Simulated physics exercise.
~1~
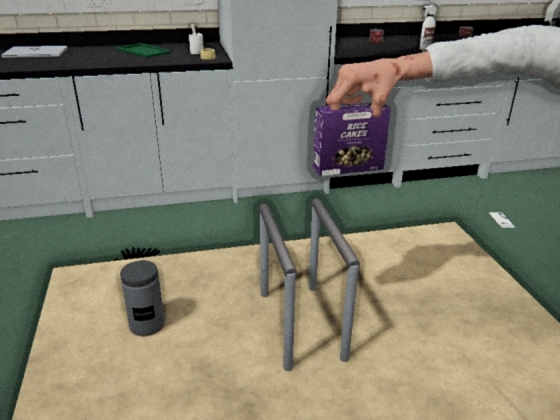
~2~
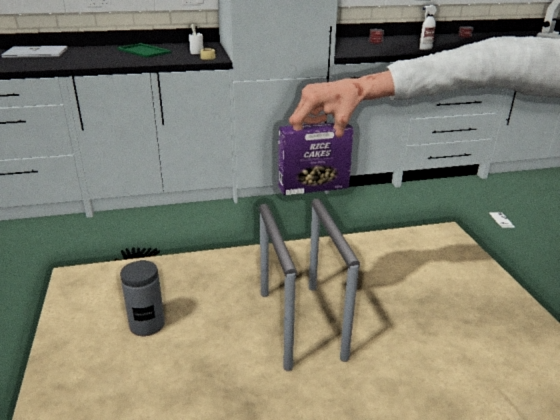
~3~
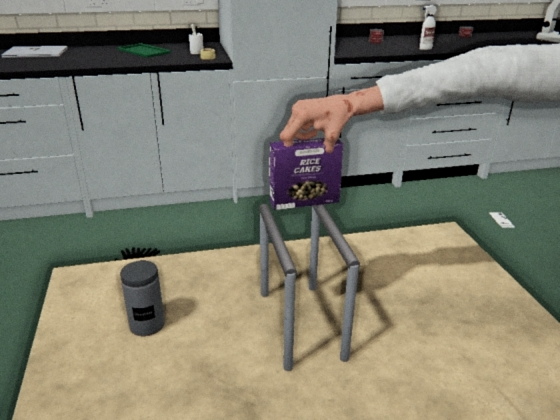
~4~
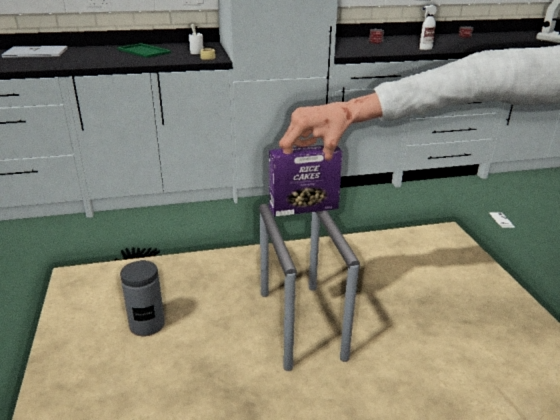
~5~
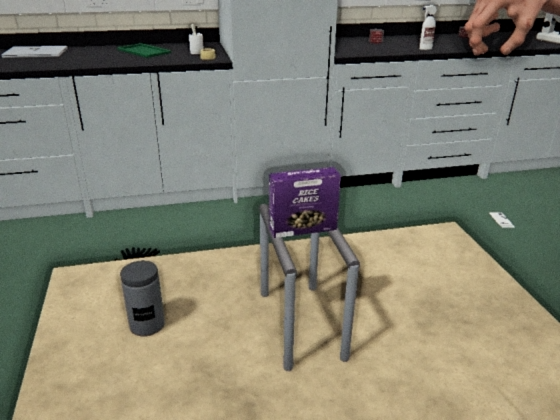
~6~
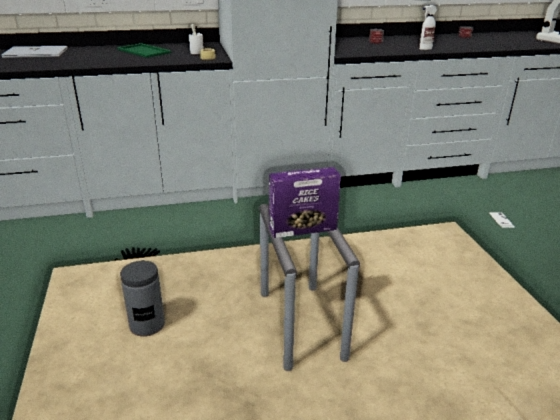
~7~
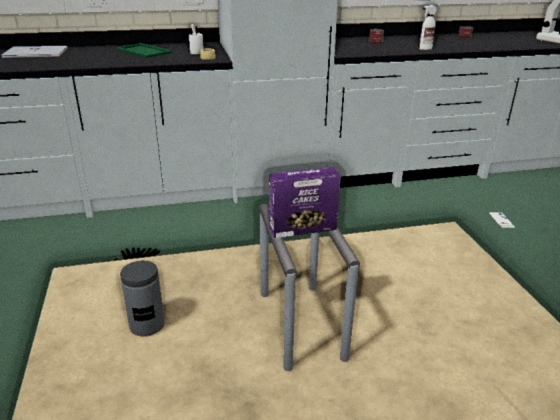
The video shows a hand lowering a purple rice cakes packet leftward and down onto two parallel grey rails standing on a table, near a grey jar. The hand lets go and withdraws, and the packet stays upright, resting on top of the rails.
